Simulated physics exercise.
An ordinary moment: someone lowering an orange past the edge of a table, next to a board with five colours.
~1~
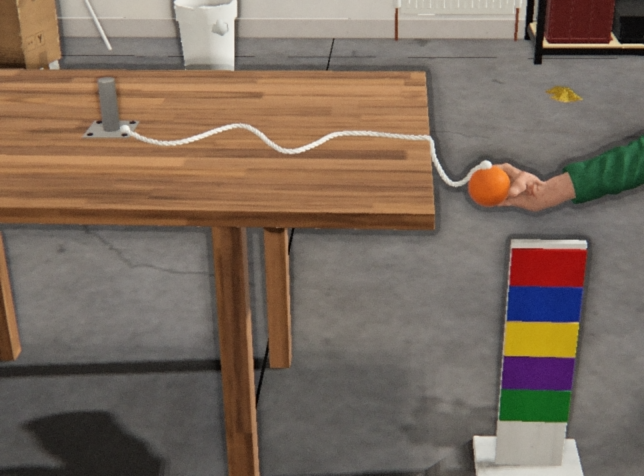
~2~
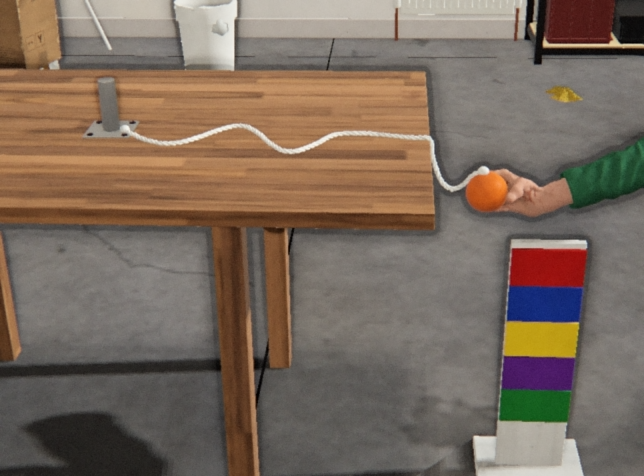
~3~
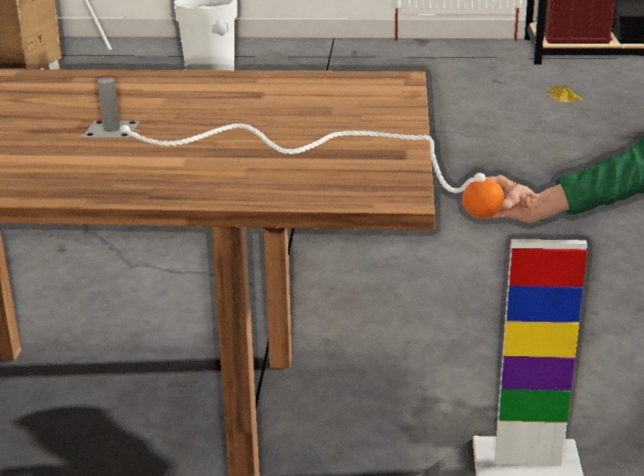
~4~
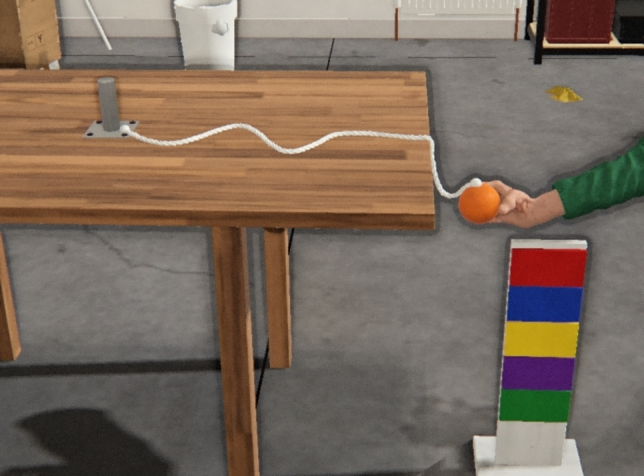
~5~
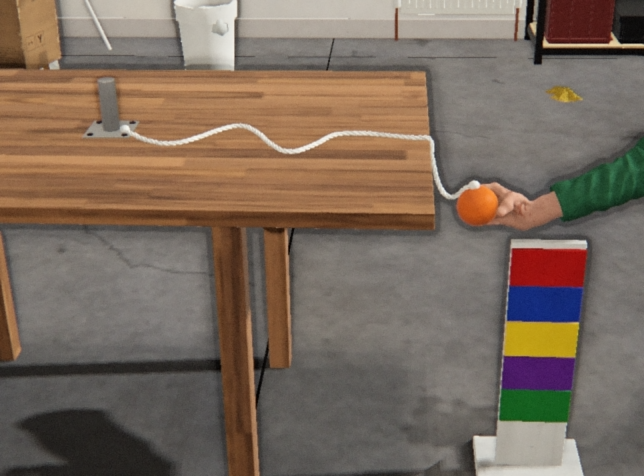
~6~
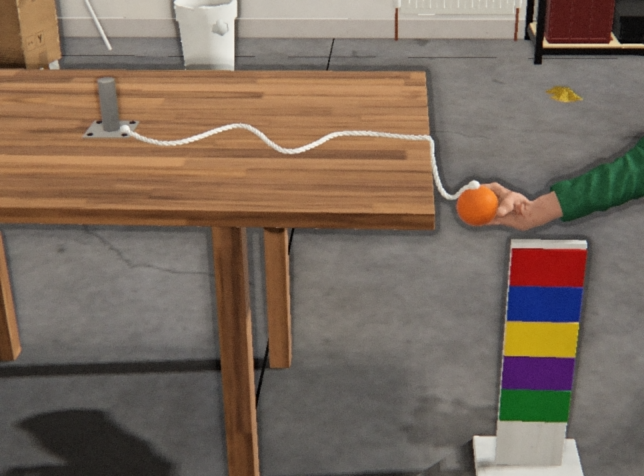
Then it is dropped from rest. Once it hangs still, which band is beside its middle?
At yellow.
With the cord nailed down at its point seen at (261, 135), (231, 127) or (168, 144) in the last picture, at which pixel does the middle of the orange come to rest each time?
Near (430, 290), (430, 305) and (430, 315).
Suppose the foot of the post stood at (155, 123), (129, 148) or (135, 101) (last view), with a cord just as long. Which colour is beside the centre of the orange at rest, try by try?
It would be purple; purple; yellow.
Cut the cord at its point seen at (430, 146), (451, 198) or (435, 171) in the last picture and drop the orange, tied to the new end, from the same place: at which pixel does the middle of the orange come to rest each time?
The places are (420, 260), (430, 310) and (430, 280).
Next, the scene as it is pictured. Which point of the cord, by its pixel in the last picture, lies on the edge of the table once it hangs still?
Near (335, 135).
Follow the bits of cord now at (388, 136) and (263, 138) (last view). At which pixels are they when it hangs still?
Near (432, 196) and (315, 138).
Early on, orange near (419, 315); level with yellow.
Midway, orange near (430, 335); level with yellow.
Finally, orange near (428, 335); level with yellow. Its centre hangs level with the yellow band.
